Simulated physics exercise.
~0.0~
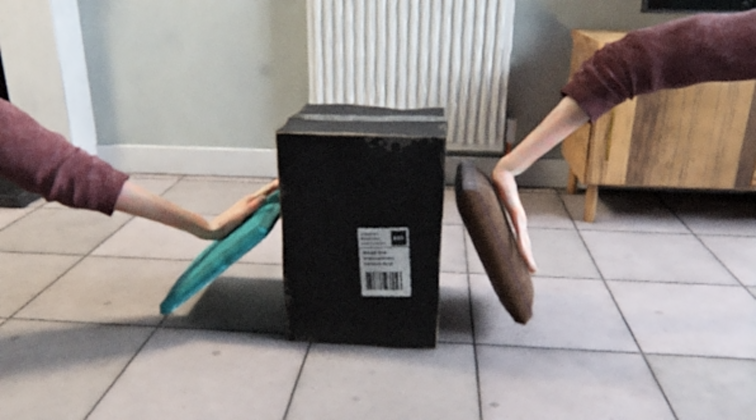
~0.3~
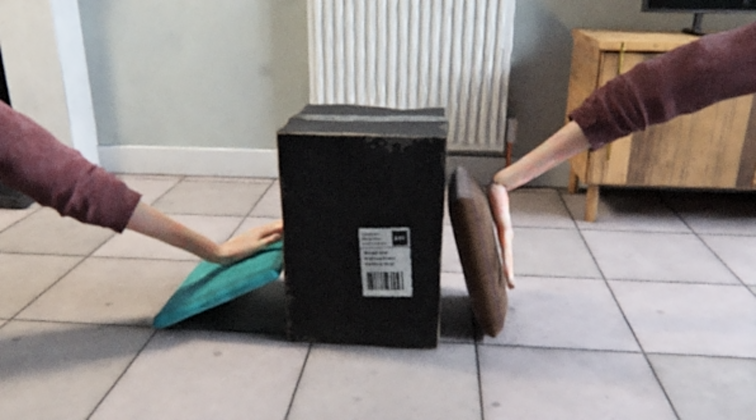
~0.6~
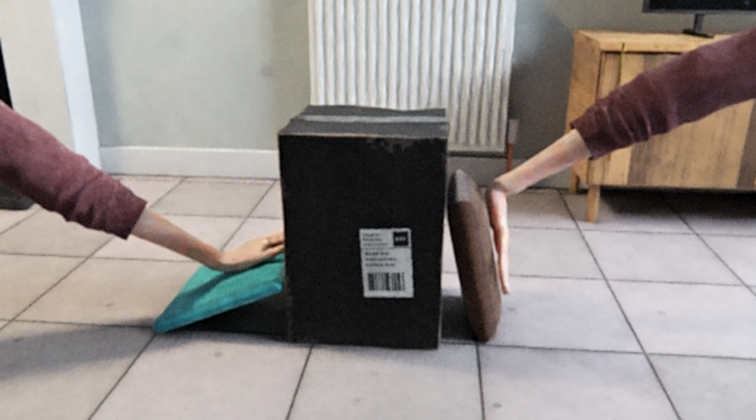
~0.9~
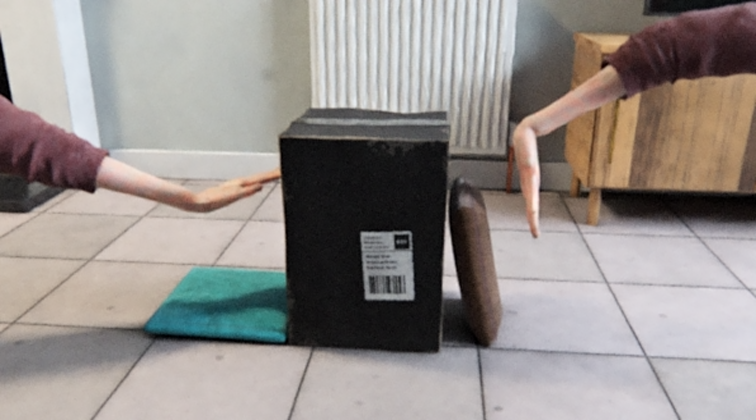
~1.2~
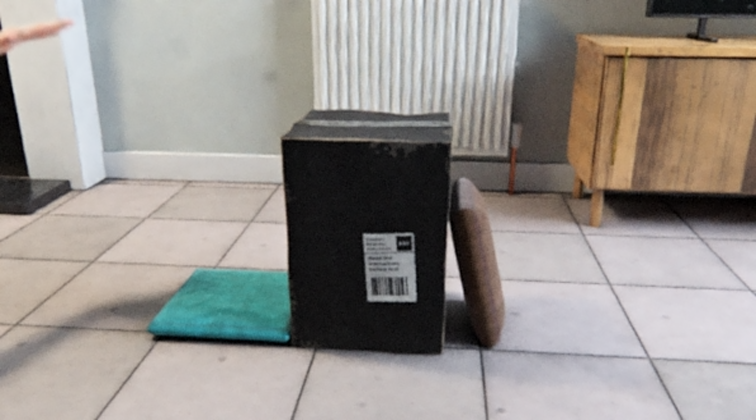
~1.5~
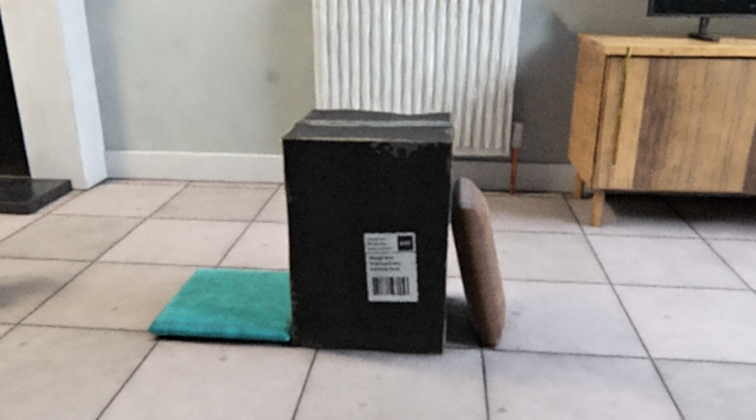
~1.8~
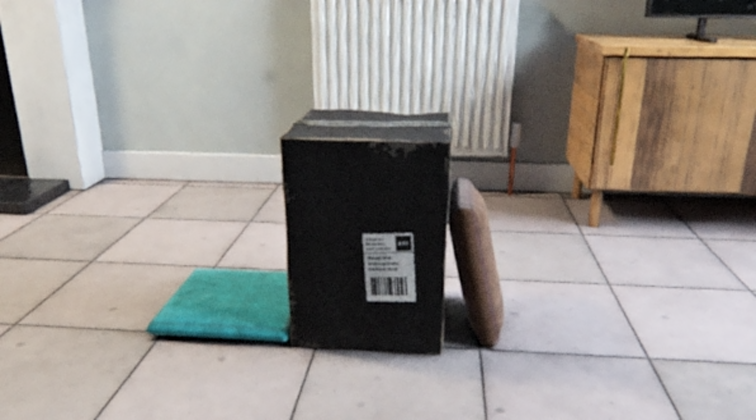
On a bare floor of pale tiles, seen from the front by a slightly swaying camera, a black box with a white label stands before a white radiator, with a wooden cabinet to the right. Two hands in maroon sleeves hold a turquoise seat pad against its left side and a brown soft bag against its right. The pad sinks to a shallow slant while the bag is set nearly upright. The hands then let go and draw away. The turquoise pad ends flat on the floor, while the brown bag stays leaning against the box.
